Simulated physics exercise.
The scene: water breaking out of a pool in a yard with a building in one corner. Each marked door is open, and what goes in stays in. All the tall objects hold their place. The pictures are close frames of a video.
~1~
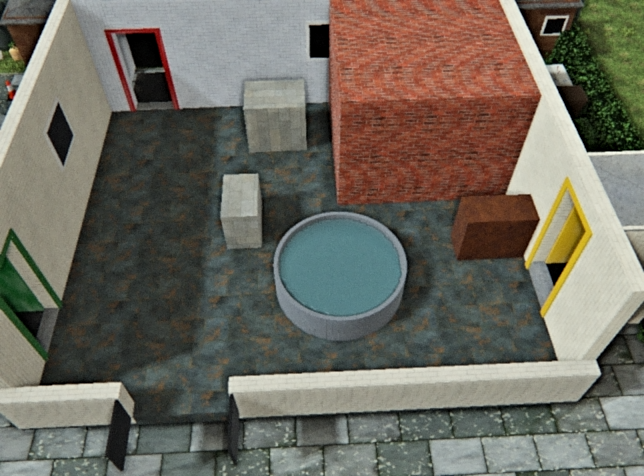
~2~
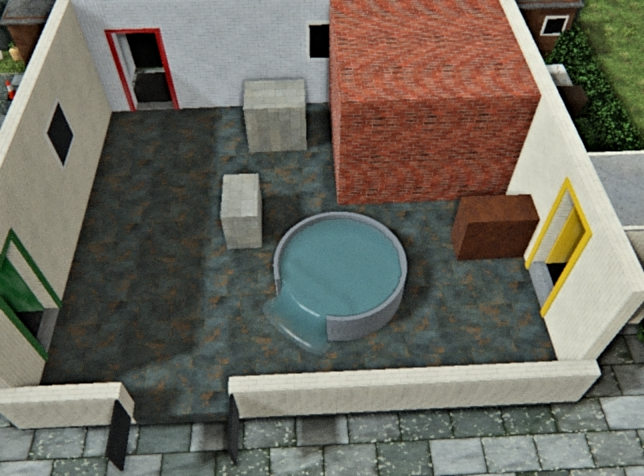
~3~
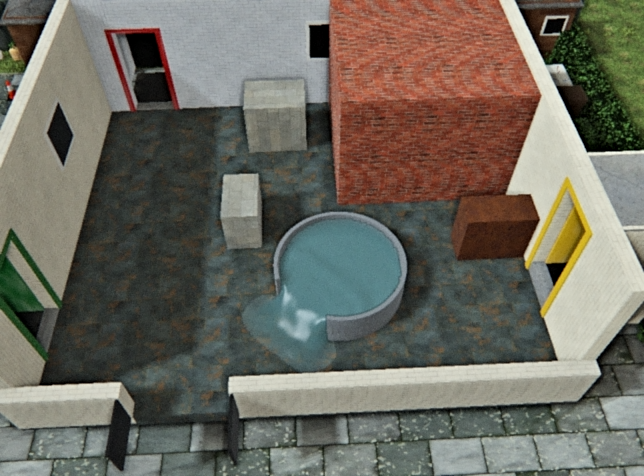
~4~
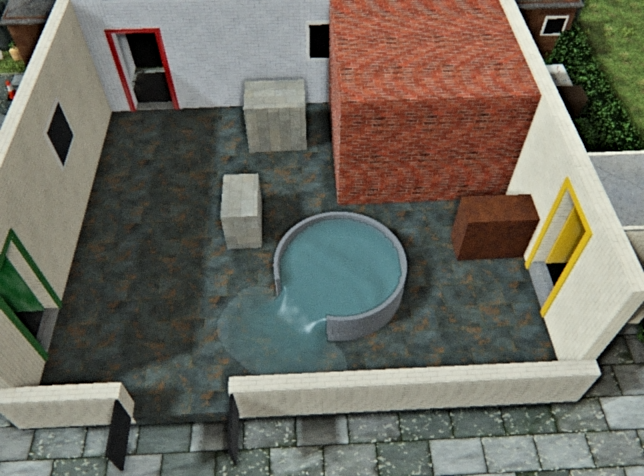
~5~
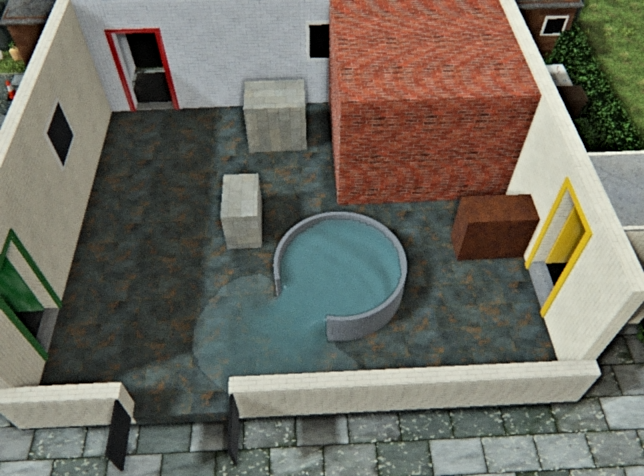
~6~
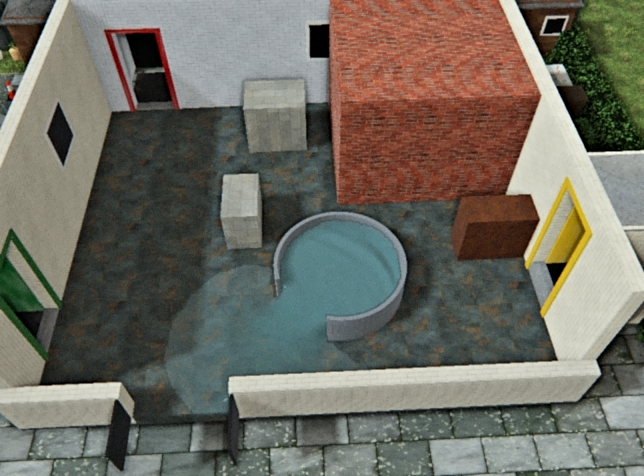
Water breaks out of a round pool and spreads across the dark yard toward the lower left.
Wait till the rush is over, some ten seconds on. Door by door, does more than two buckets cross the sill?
In the end: The red door floods; the green door floods; the yellow door holds within the limit.
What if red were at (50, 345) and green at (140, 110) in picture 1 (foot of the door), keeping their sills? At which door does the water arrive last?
It is the green-painted one.
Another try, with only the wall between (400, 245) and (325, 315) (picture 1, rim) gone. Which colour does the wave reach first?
It is the yellow one.
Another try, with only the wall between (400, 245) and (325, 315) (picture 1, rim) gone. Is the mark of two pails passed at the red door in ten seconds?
Then: The red door takes less.
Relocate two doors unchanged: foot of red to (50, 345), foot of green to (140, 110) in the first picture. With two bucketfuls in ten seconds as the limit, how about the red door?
Then: Red is over.
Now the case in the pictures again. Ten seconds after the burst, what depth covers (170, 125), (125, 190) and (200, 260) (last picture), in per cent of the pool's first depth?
Roughly 10, 4 and 2 per cent, in turn.
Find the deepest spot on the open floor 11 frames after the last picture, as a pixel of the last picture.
At about (37, 396).
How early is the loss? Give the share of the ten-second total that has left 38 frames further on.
I make it 75 per cent.
A moment on, water covers 20 % of the floor; the red door not reached, the green door not reached, the yellow door not reached.
Next, water covers 25 % of the floor; the red door not reached, the green door wet at the sill, nothing in, the yellow door not reached.
Then, water covers 35 % of the floor; the red door not reached, the green door over two buckets in, the yellow door not reached.
Later, water covers 60 % of the floor; the red door wet at the sill, nothing in, the green door far over two buckets in, the yellow door wet at the sill, nothing in.
In the end, water covers 75 % of the floor; the red door over two buckets in, the green door far over two buckets in, the yellow door wet at the sill, nothing in.
